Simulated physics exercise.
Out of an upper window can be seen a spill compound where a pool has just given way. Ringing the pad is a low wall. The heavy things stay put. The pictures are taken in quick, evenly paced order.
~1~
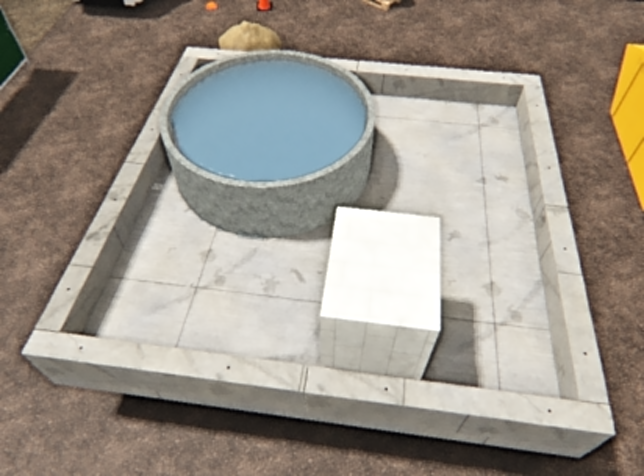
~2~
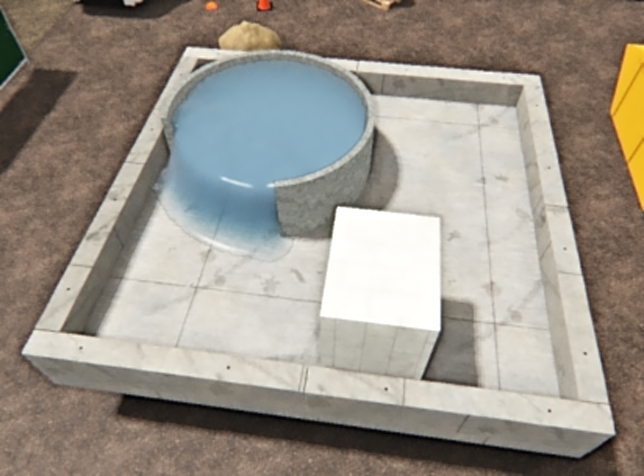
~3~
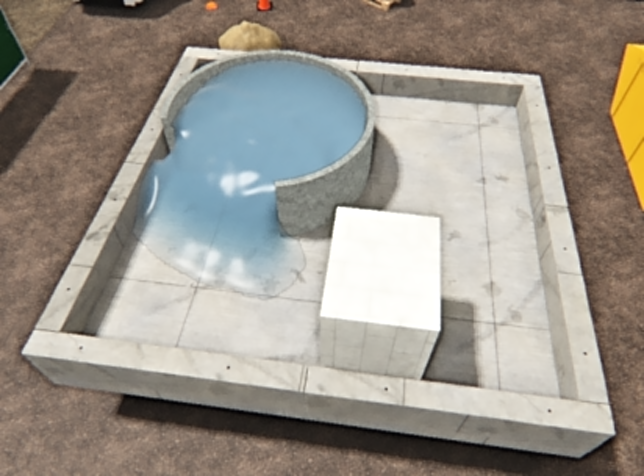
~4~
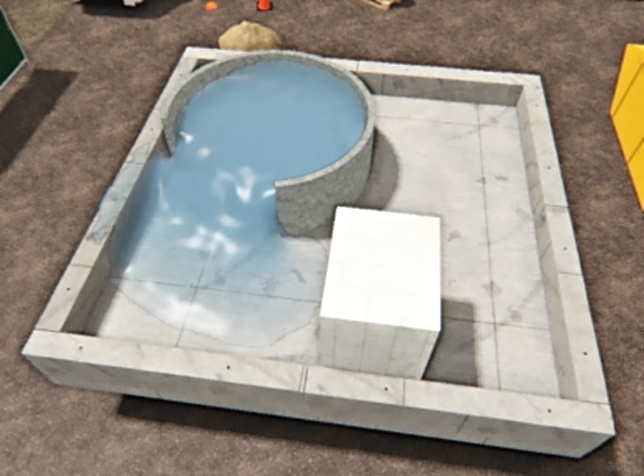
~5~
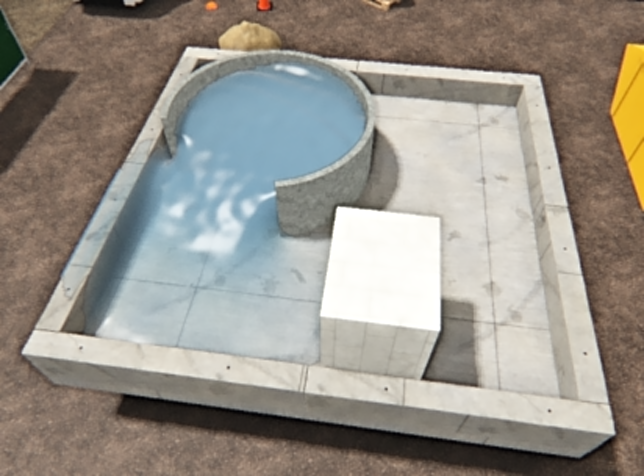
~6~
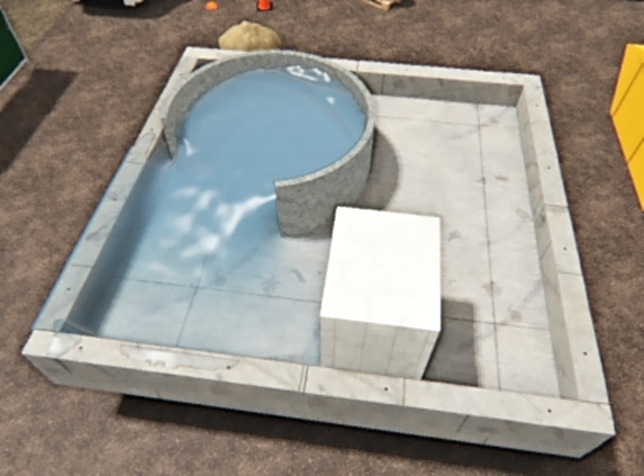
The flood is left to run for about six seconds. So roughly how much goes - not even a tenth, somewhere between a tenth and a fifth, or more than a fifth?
Tenth up to fifth.
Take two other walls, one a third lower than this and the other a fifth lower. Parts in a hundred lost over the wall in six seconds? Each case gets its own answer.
First try 28 per cent, second try 20 per cent.
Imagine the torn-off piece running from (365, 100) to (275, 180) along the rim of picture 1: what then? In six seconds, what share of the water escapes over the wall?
Close to 4 per cent, I reckon.
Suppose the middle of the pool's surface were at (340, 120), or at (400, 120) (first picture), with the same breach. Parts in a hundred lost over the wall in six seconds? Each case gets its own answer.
Roughly 6 per cent in the first case and 4 per cent in the second.
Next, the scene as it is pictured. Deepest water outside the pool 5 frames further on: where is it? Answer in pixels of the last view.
That spot is close to (170, 361).
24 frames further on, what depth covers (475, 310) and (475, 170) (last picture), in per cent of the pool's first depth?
I'd say around 4 and 6 in a hundred.
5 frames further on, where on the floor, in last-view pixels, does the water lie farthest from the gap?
Near (486, 404).
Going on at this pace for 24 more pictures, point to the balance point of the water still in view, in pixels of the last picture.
About (276, 220).
A moment on, water covers 30 % of the floor; the low wall has let 1 % over.
Next, water covers 30 % of the floor; the low wall has let 3 % over.
Then, water covers 50 % of the floor; the low wall has let 10 % over.
Later, water covers 70 % of the floor; the low wall has let 12 % over.
In the end, water covers 80 % of the floor; the low wall has let 12 % over.
